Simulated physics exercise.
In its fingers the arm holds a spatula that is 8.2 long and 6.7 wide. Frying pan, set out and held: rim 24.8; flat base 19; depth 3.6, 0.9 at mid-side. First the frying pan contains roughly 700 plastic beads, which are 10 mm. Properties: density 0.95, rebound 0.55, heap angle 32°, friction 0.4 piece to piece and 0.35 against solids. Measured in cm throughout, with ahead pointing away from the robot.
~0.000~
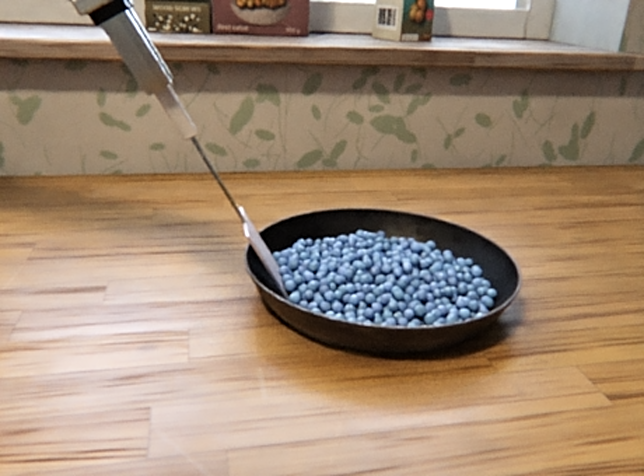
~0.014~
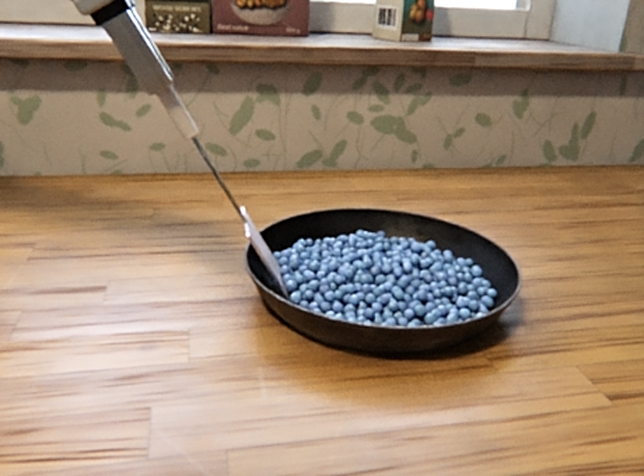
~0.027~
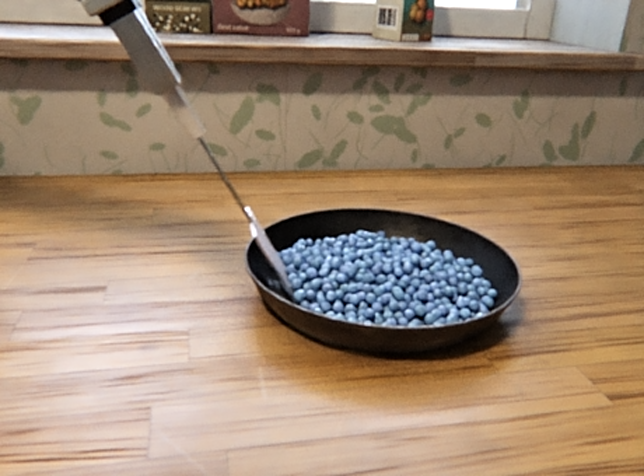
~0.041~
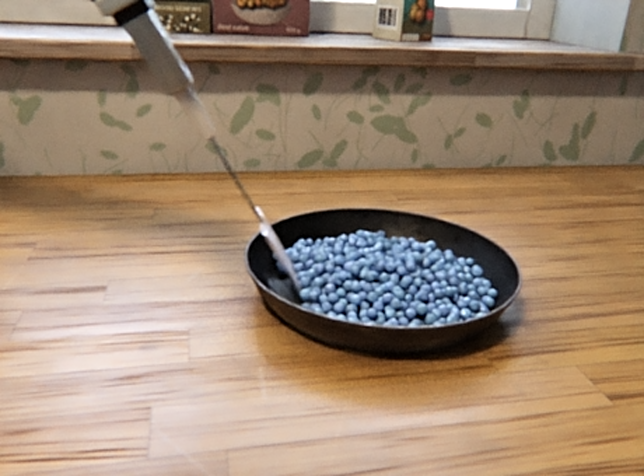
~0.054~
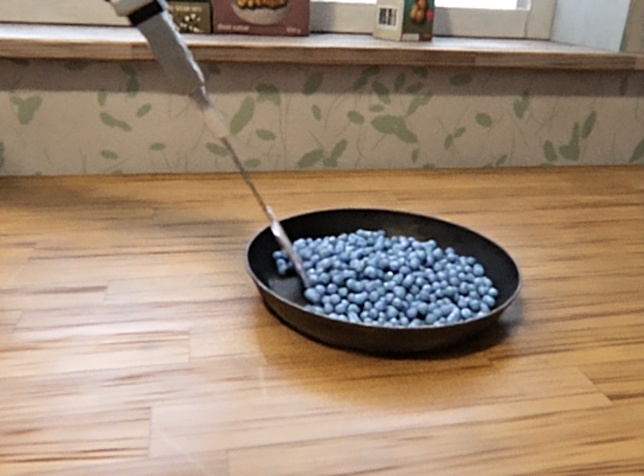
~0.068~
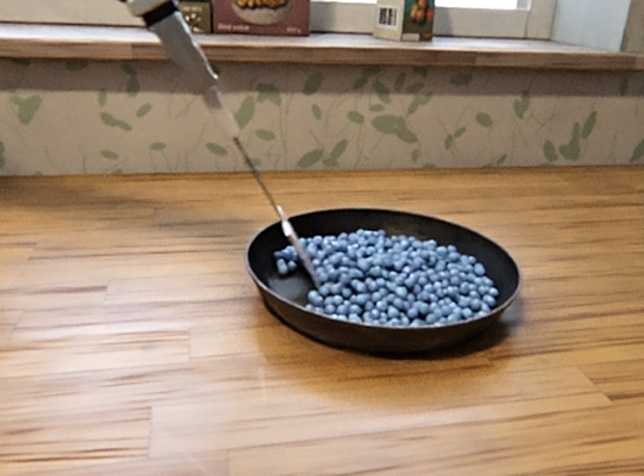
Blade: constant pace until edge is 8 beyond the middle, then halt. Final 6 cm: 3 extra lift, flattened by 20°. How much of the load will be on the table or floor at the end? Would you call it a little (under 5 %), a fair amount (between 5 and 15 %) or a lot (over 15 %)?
A fair amount, between 5 and 15 %.
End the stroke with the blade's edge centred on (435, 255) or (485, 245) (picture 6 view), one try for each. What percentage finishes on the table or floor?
I'd say roughly 0 per cent, then roughly 20 per cent.
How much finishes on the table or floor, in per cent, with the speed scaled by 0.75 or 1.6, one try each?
Some 0 and 15 per cent.
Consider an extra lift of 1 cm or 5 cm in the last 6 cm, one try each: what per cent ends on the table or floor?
You'd get some 5 per cent with the first setting and some 5 per cent with the second.
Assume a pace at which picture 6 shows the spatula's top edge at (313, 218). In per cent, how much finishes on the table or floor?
My guess is around 20 percent.
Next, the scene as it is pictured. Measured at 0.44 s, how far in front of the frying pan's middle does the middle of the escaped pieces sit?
Around 16 centimetres ahead.
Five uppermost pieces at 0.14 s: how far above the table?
I'd say close to 5 cm on average.
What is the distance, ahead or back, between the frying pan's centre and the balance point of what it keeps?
Ahead of centre, roughly 3.5 centimetres.
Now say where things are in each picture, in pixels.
In the first picture, spatula top edge at (244, 221), sloping 61°; upper third of the load around (374, 273), from x 275 to 490, top at y 235; 702 in the frying pan.
In the second picture, spatula top edge at (245, 221), sloping 61°; upper third of the load around (373, 273), from x 275 to 490, top at y 235.
In the third picture, spatula top edge at (251, 221), sloping 61°; upper third of the load around (370, 273), from x 275 to 490, top at y 235.
In the fourth picture, spatula top edge at (261, 220), sloping 61°; upper third of the load around (368, 272), from x 275 to 490, top at y 235.
In the fifth picture, spatula top edge at (272, 220), sloping 61°; upper third of the load around (369, 270), from x 275 to 495, top at y 235.
In the sixth picture, spatula top edge at (283, 219), sloping 61°; upper third of the load around (370, 270), from x 280 to 495, top at y 235; 702 in the frying pan.
After 0.14 s, sloping 61°, highest piece 5 above the table; 702 in the frying pan.
After 0.21 s, sloping 54°, highest piece 6 above the table; 702 in the frying pan.
After 0.44 s, sloping 41°, highest piece 5 above the table; 651 in the frying pan, 49 on the table or floor, 2 on the blade or in flight.
After 1.49 s, sloping 41°, highest piece 4 above the table; 650 in the frying pan, 52 on the table or floor.
At rest, 650 in the frying pan, 52 on the table or floor. That is 7 % on the table or floor.
